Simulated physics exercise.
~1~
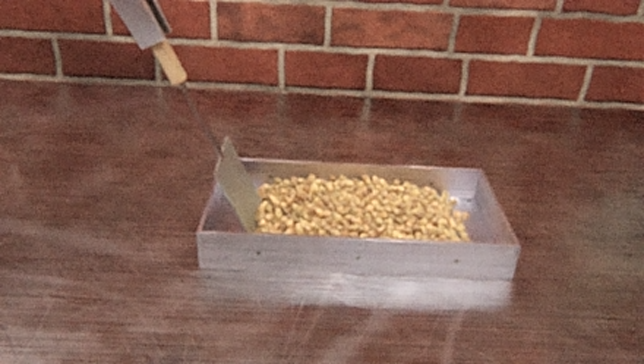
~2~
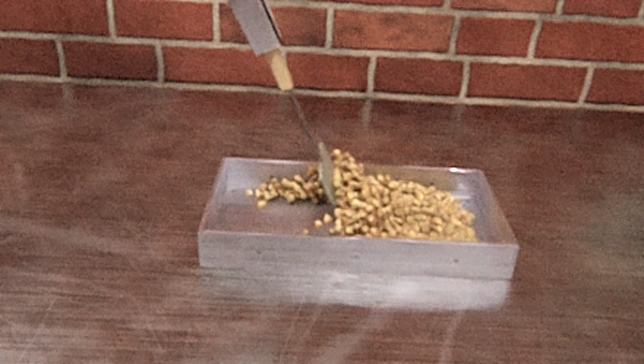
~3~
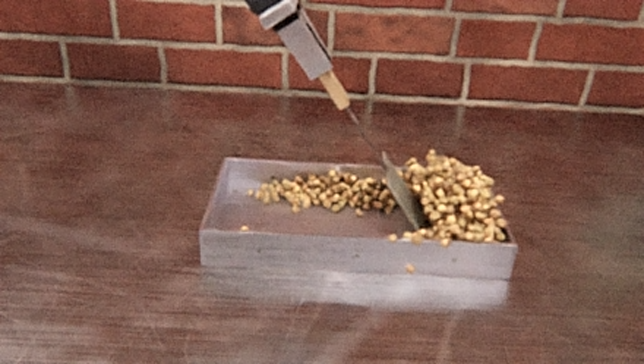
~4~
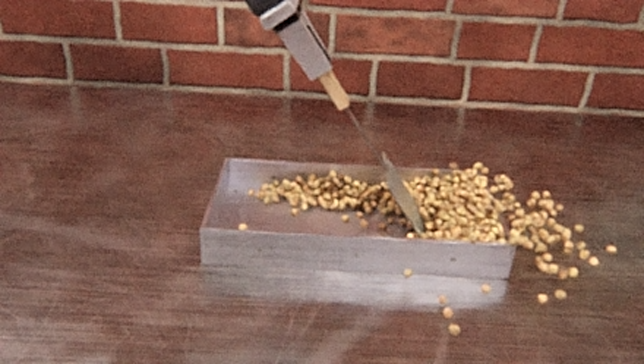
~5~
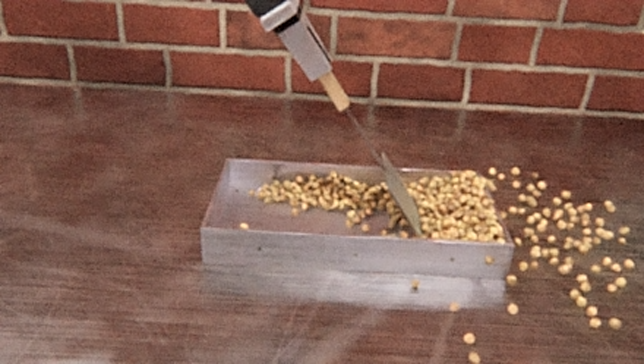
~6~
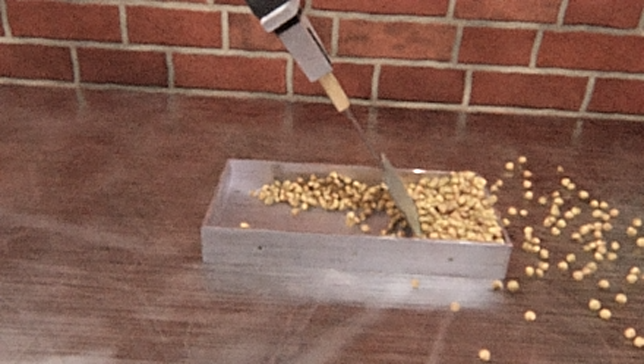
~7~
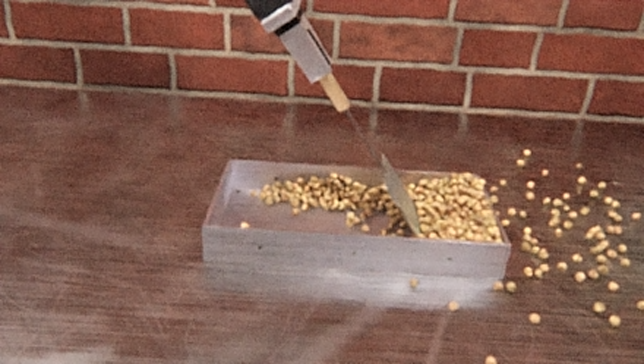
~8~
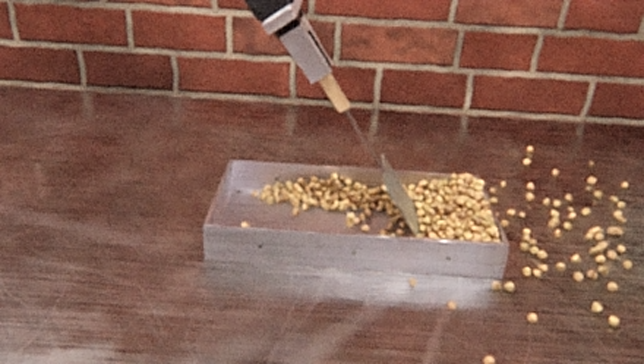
On a dark, brownish tabletop in front of a red brick wall, a shallow metal roasting tin holds a spread layer of dried chickpeas. A robotic arm holding a turner by its wooden handle starts with the blade at the left end of the tin. It sweeps the blade to the right, pushing many of the chickpeas into a tall heap against the right end. The blade stops, and the heap slumps over the rim, spilling chickpeas that roll across the table. At the end, the turner rests still among the chickpeas, most remaining in the tin and a scattering lying to its right.
